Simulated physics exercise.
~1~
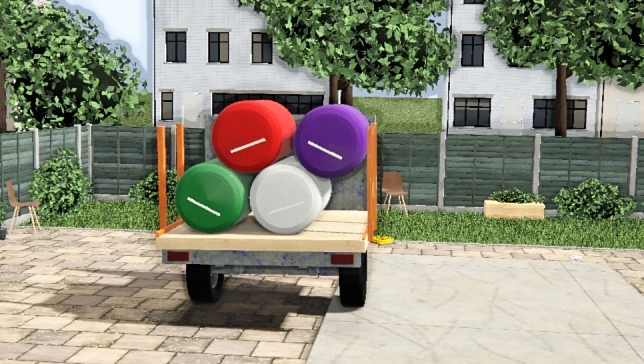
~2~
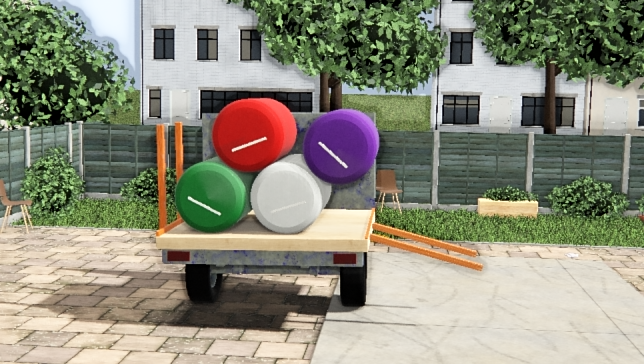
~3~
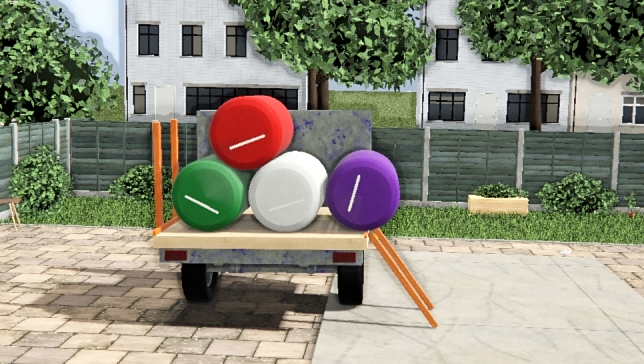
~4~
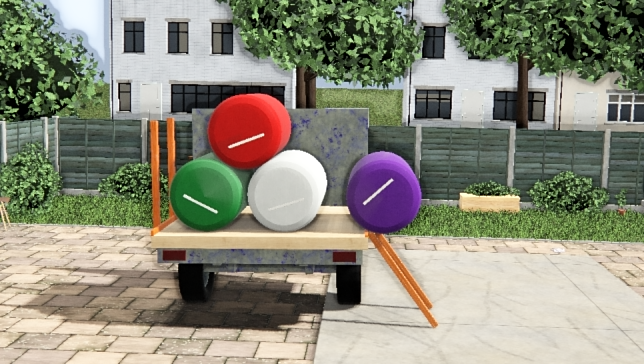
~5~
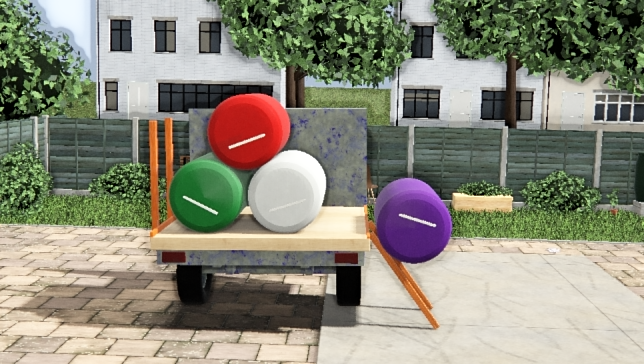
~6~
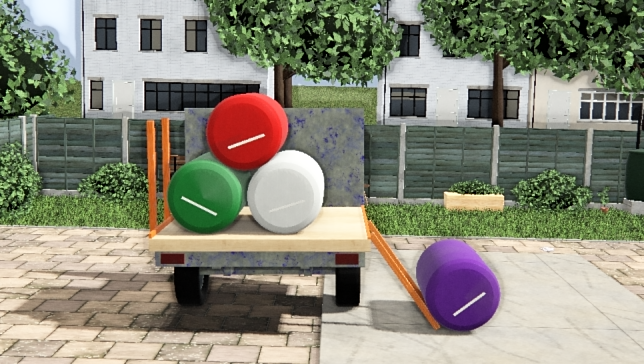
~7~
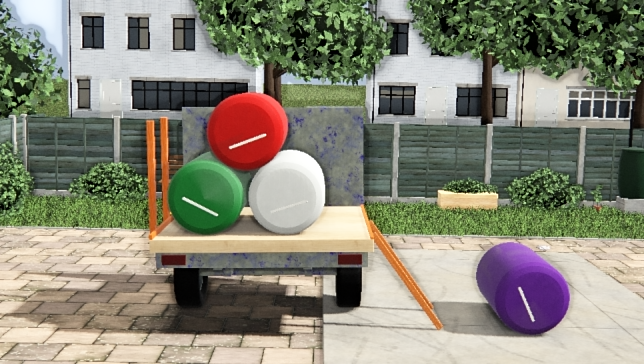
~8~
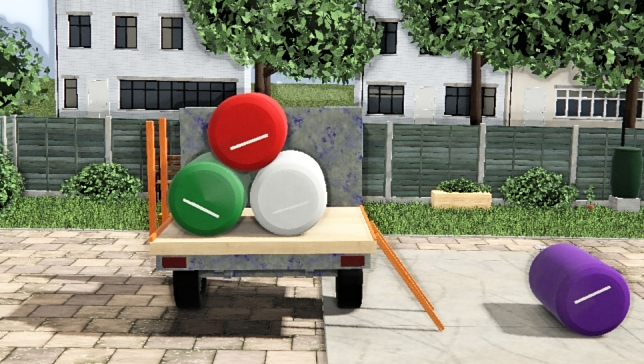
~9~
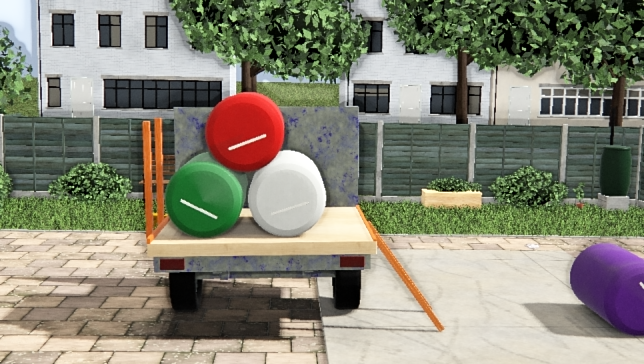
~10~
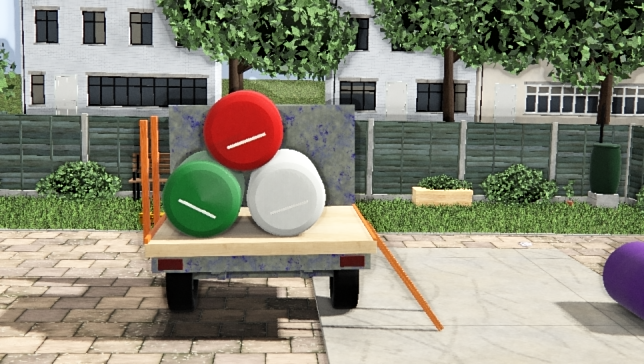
Beside a paved yard's fence, a parked trailer's right posts swinging down, the purple bale rolling off rightward, three bales staying stacked aboard.
